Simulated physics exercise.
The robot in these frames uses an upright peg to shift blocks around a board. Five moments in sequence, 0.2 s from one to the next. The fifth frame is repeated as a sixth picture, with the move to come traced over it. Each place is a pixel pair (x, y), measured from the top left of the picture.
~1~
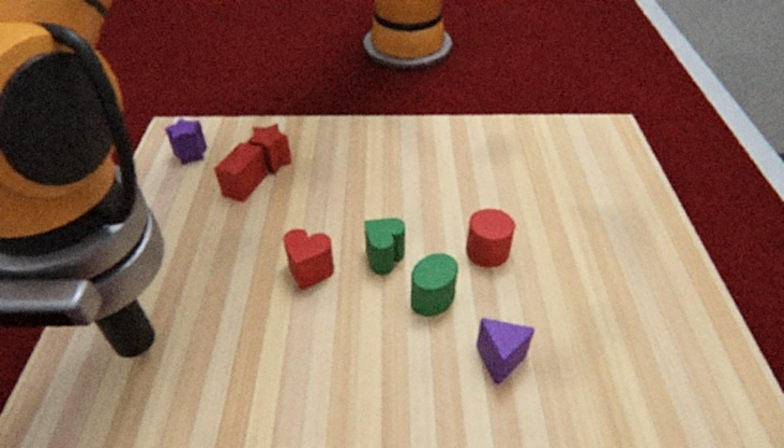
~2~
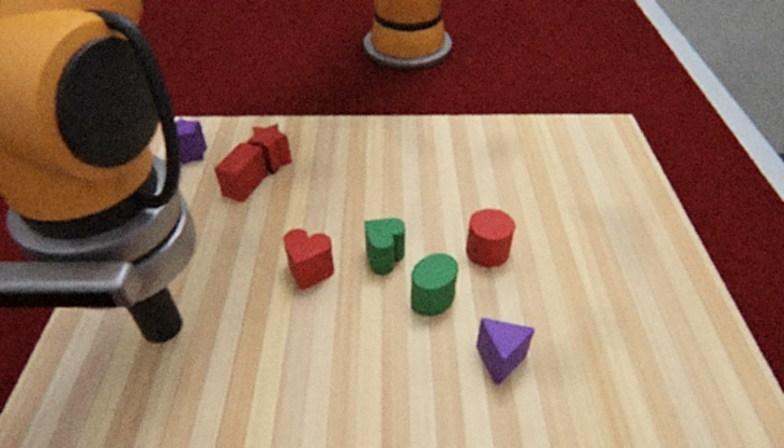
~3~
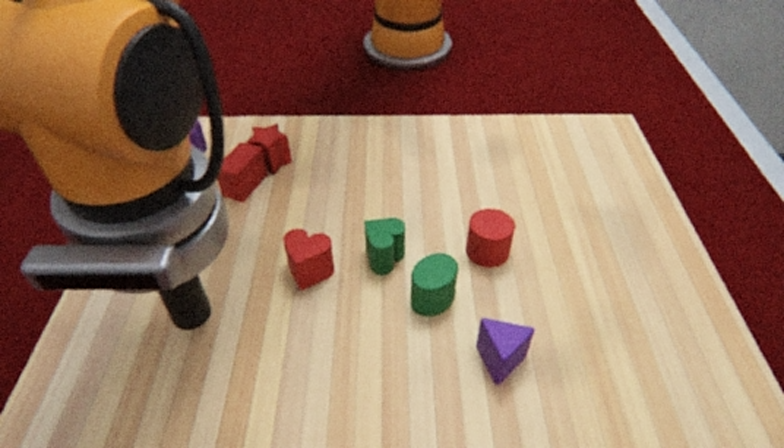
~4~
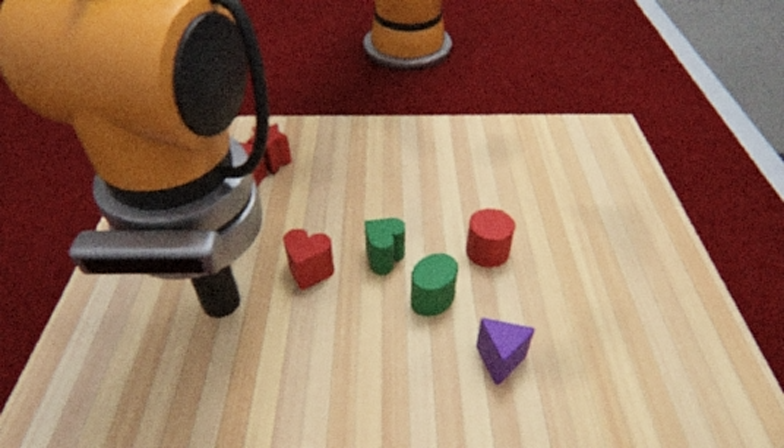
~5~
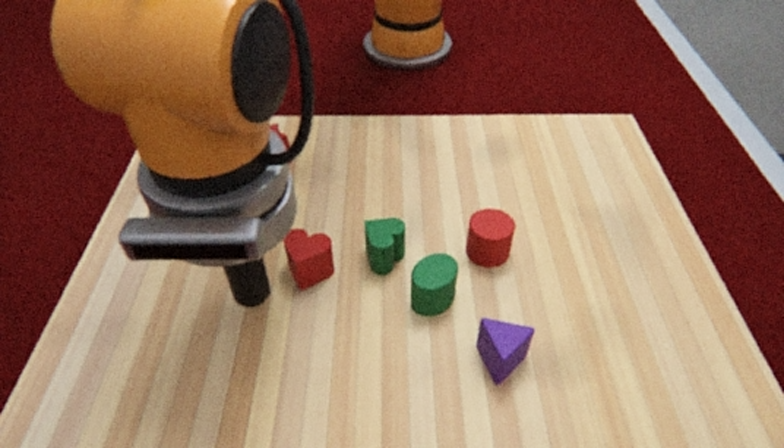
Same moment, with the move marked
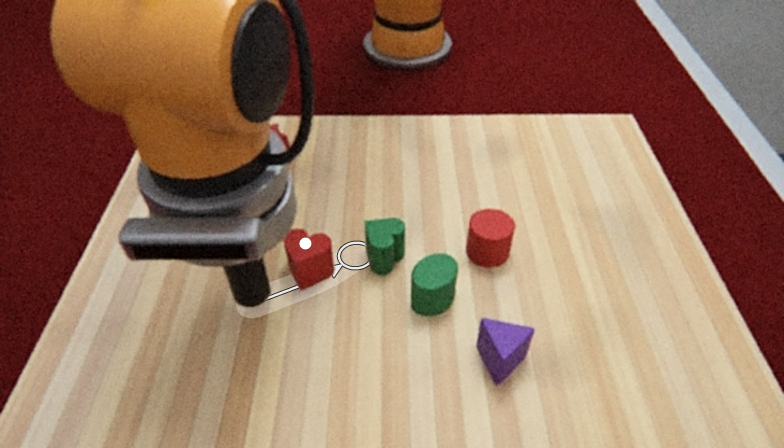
An orange robot arm with a dark peg moving rightward over a wooden board toward a red heart block, the blocks staying still.
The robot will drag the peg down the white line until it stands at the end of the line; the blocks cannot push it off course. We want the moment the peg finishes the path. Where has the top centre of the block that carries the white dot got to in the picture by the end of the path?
At the end it should sit near (352, 203).
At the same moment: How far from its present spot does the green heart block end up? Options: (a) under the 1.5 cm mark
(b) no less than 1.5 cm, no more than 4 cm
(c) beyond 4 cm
It's a.
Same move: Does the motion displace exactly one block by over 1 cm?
Answer: Yes.
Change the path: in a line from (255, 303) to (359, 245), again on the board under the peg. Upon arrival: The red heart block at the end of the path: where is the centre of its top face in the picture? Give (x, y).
For the centre of its top, I'd go with (371, 195).
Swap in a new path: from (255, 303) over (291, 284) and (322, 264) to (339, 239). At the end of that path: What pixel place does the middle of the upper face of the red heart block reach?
It comes to (366, 197).
The drawn path runs from (255, 303) over (292, 289) and (327, 274) to (356, 255); the dot is on the red heart block.
The first path, step by step. One third of the way, peg (291, 278); red heart block (313, 239), turned 15° anticlockwise.
Two thirds of the way, peg (327, 263); red heart block (339, 220), turned 50° anticlockwise.
At the end, peg (355, 245); red heart block (352, 203), turned 65° anticlockwise; green heart block (389, 229); green elliptical block not moved.
